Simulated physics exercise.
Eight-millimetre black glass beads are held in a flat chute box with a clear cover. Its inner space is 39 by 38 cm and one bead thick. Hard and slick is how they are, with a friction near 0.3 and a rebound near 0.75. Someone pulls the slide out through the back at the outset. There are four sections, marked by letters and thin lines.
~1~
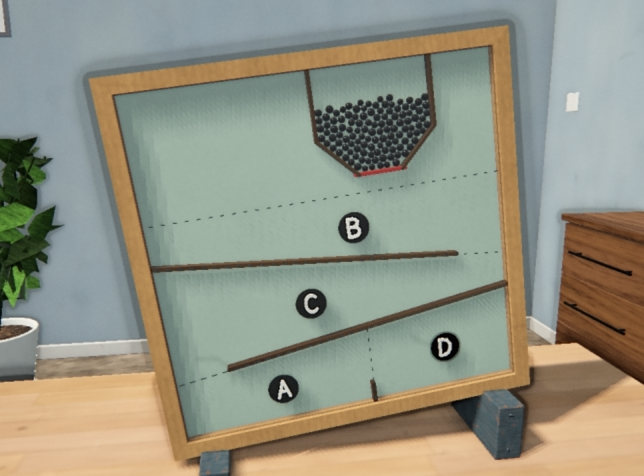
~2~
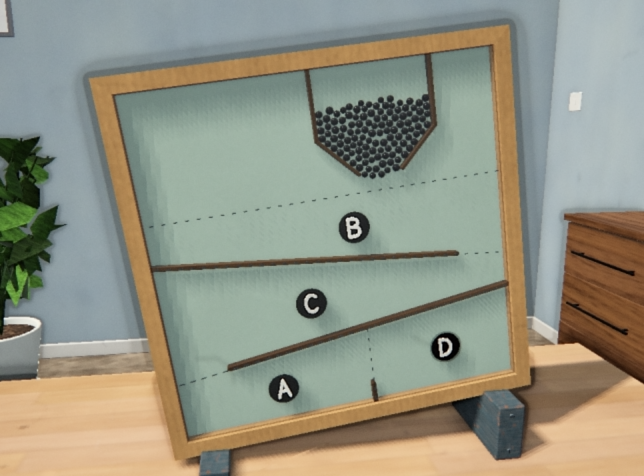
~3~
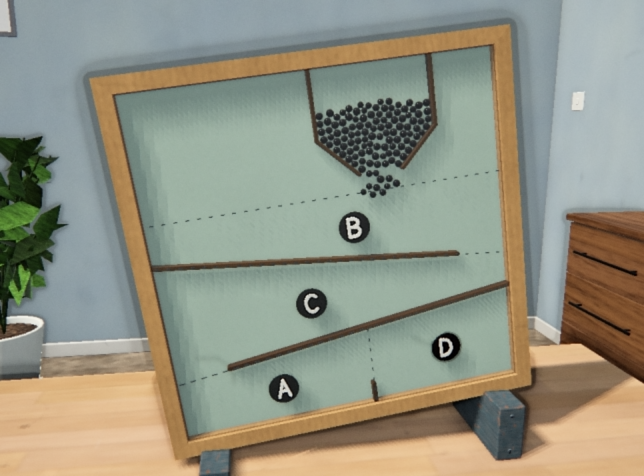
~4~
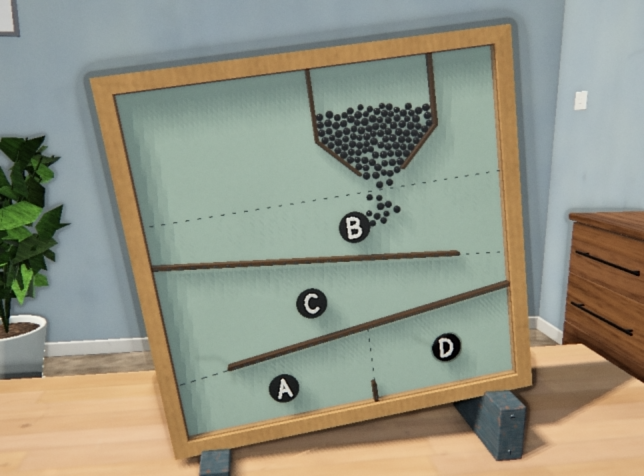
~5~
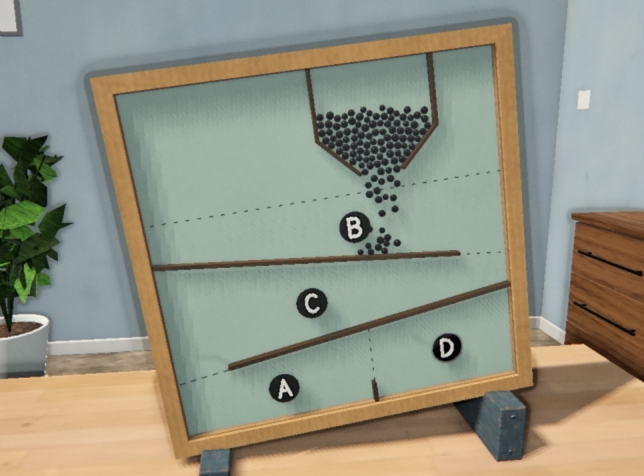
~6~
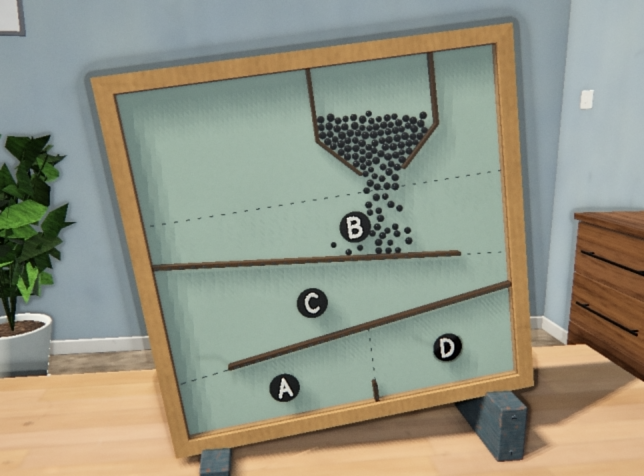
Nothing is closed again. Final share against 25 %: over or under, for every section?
A: Over; B: Over; C: Under; D: Under.
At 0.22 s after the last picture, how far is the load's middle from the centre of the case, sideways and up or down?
Offset: Approx. 4 cm right, 3 cm above.
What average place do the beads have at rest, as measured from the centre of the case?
Left: About 6 cm; below: About 8 cm.
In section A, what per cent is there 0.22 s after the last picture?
Around 0 percent.
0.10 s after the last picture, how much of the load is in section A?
I'd say close to 0 in a hundred.
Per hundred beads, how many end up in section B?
Something close to 60 in a hundred ends up there.
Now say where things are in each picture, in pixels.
In the first picture, tilted 8° anticlockwise; about 120 beads; beads' middle (372, 132); A (284, 389), B (354, 228), C (311, 304), D (445, 347); slide (356, 175) to (404, 167).
In the second picture, beads' middle (372, 133); 4 out, lowest bead (373, 176).
In the third picture, beads' middle (372, 136); 11 out, lowest bead (373, 195).
In the fourth picture, beads' middle (374, 142); 18 out, lowest bead (373, 223).
In the fifth picture, beads' middle (374, 150); 26 out, lowest bead (371, 252).
In the sixth picture, beads' middle (376, 160); 35 out, lowest bead (349, 252); wall ends (458, 253), (230, 367), (375, 383), (307, 66) to (360, 174), (404, 167) to (429, 50).
Then, 0.10 s later than the last picture, the beads' middle is 4 cm right of and 6 cm above the centre; B 45 %.
Then, 0.22 s later than the last picture, the beads' middle is 4 cm right of and 3 cm above the centre; B 70 %, C 5 %.
Then, 0.45 s later than the last picture, the beads' middle is 4 cm right of and 1 cm below the centre; B 80 %, C 20 %.
All still 2.3 s after it, A 40 %, B 60 %, C 0 %, D 0 %.
